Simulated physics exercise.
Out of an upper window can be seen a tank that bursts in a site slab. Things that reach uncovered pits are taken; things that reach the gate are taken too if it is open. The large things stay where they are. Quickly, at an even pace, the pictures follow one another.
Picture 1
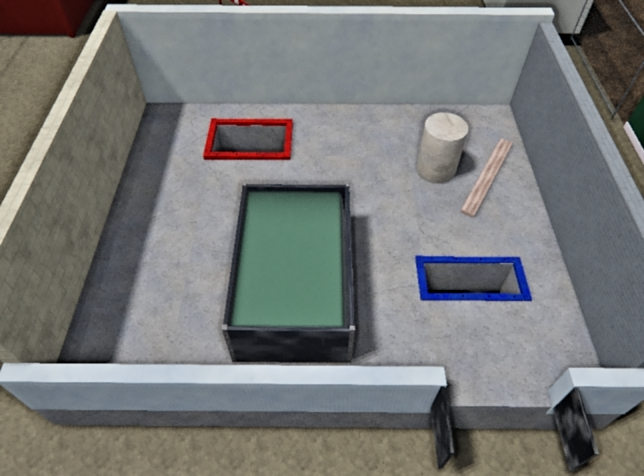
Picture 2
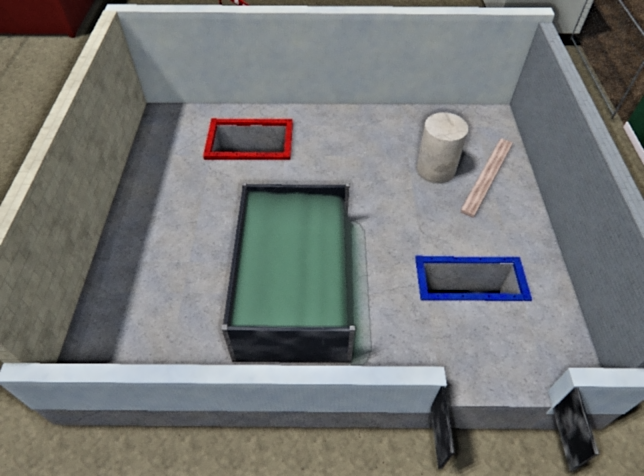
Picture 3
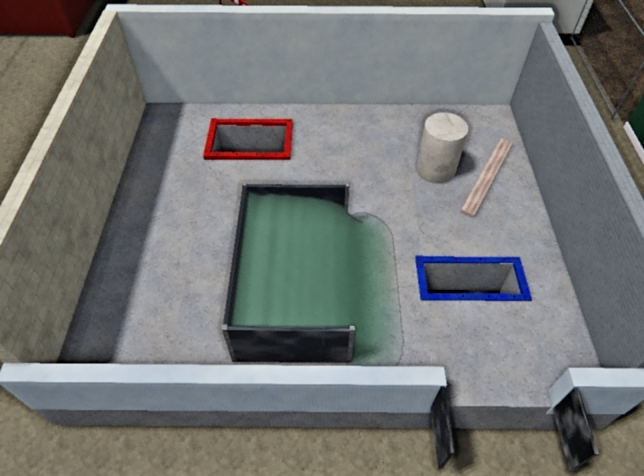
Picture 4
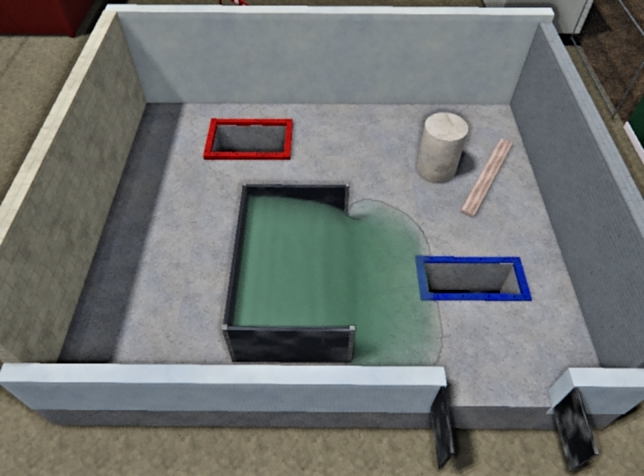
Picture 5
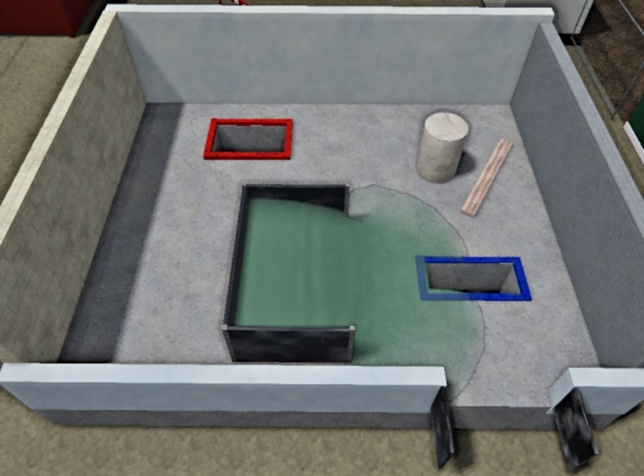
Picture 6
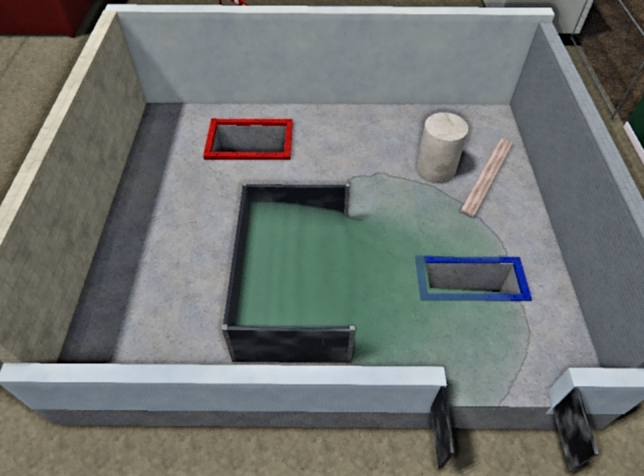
The footage shows a walled concrete slab seen from above, where greenish water in a dark rectangular tank pours out through its right side and spreads rightward across the floor, reaching around the blue-edged pit.
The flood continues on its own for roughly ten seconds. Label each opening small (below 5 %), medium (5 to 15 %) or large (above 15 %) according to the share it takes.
Gate: Large; red pit: Small; blue pit: Large.
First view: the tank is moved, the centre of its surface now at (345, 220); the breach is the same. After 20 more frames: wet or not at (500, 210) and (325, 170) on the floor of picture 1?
Going point by point, I get drenched then high and dry.
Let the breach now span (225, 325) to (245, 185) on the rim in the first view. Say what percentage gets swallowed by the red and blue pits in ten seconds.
In percent: Red 8, blue 0.
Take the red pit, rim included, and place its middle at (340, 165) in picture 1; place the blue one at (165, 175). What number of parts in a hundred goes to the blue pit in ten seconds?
Out of a hundred parts, 4 go to blue.
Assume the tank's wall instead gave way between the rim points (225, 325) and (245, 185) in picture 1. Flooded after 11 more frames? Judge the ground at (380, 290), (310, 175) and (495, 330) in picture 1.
Unsoaked, then unsoaked, then unsoaked.
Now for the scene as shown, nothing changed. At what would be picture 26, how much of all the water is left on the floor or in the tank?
I'd say roughly 68 percent.
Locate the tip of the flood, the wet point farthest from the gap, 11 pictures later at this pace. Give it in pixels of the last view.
Best guess: Near (506, 105).
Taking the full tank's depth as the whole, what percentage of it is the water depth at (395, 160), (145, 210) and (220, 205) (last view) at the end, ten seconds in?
I'd say close to 4, 6 and 4 percent.
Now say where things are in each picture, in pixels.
The first frame shows still water in the water tank at (293, 253).
In the second frame, water pours out at (346, 276) and has run to (360, 360).
In the third frame, water pours out at (346, 277) and has run to a hidden place.
In the fourth frame, water pours out at (346, 278) and has run to a hidden place.
In the fifth frame, water pours out at (346, 279) and has run to a hidden place.
In the sixth frame, water pours out at (346, 279) and has run to (523, 335).
A moment on, water covers 35 % of the floor; the gate 1 %, the red pit 0 %, the blue pit 10 %.
Next, water covers 40 % of the floor; the gate 4 %, the red pit 0 %, the blue pit 17 %.
Then, water covers 45 % of the floor; the gate 10 %, the red pit 0 %, the blue pit 22 %.
Later, water covers 65 % of the floor; the gate 16 %, the red pit 0 %, the blue pit 27 %.
In the end, water covers 85 % of the floor; the gate 20 %, the red pit 1 %, the blue pit 28 %.
